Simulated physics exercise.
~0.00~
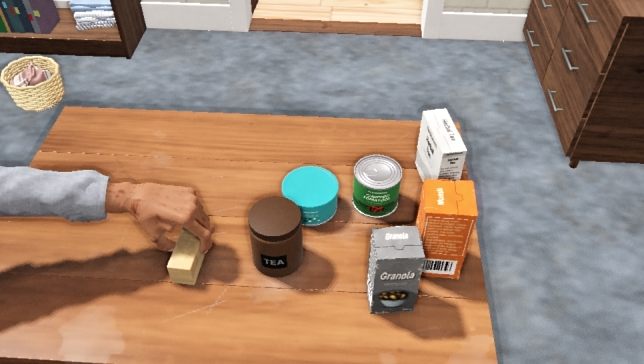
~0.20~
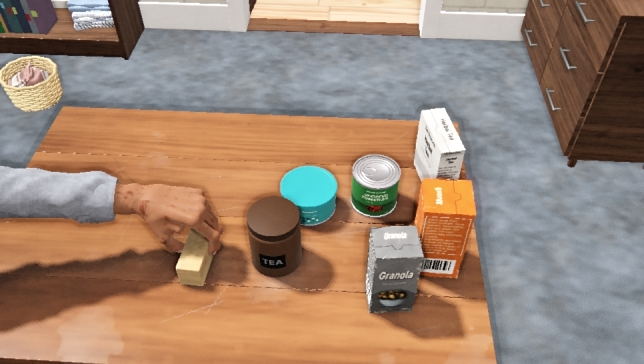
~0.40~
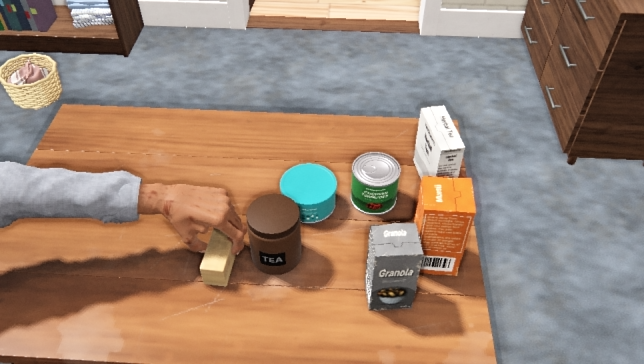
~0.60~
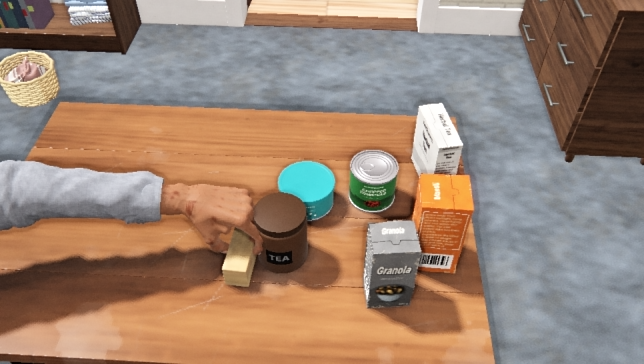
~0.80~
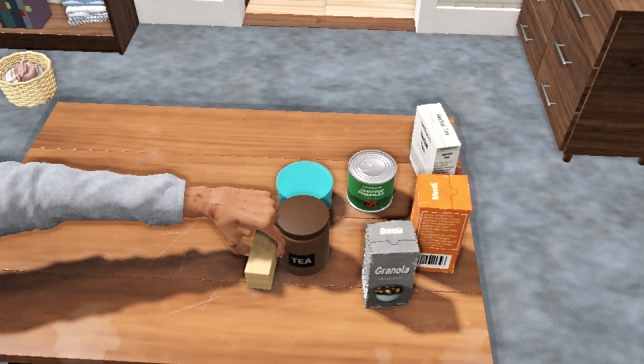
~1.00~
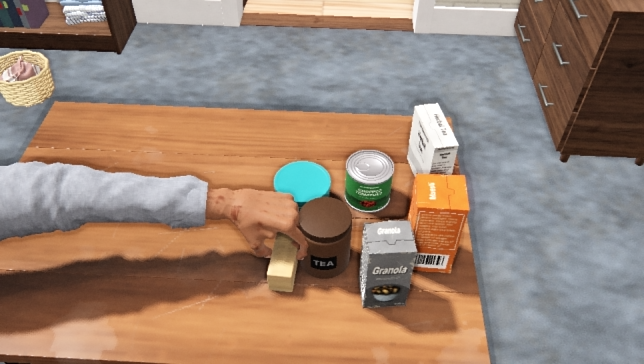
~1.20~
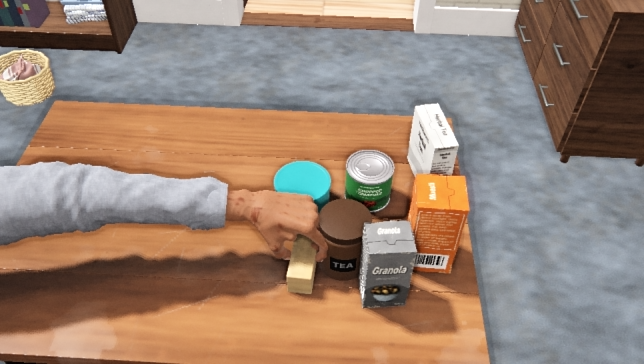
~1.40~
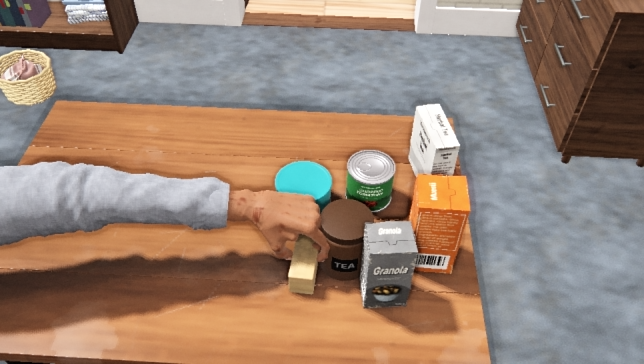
At the crowded end of a wooden table, a hand slid a small block rightward into a brown tea jar and pushed it along until it stood upright near the grey granola carton, while the other tubs, tins and boxes stayed put.
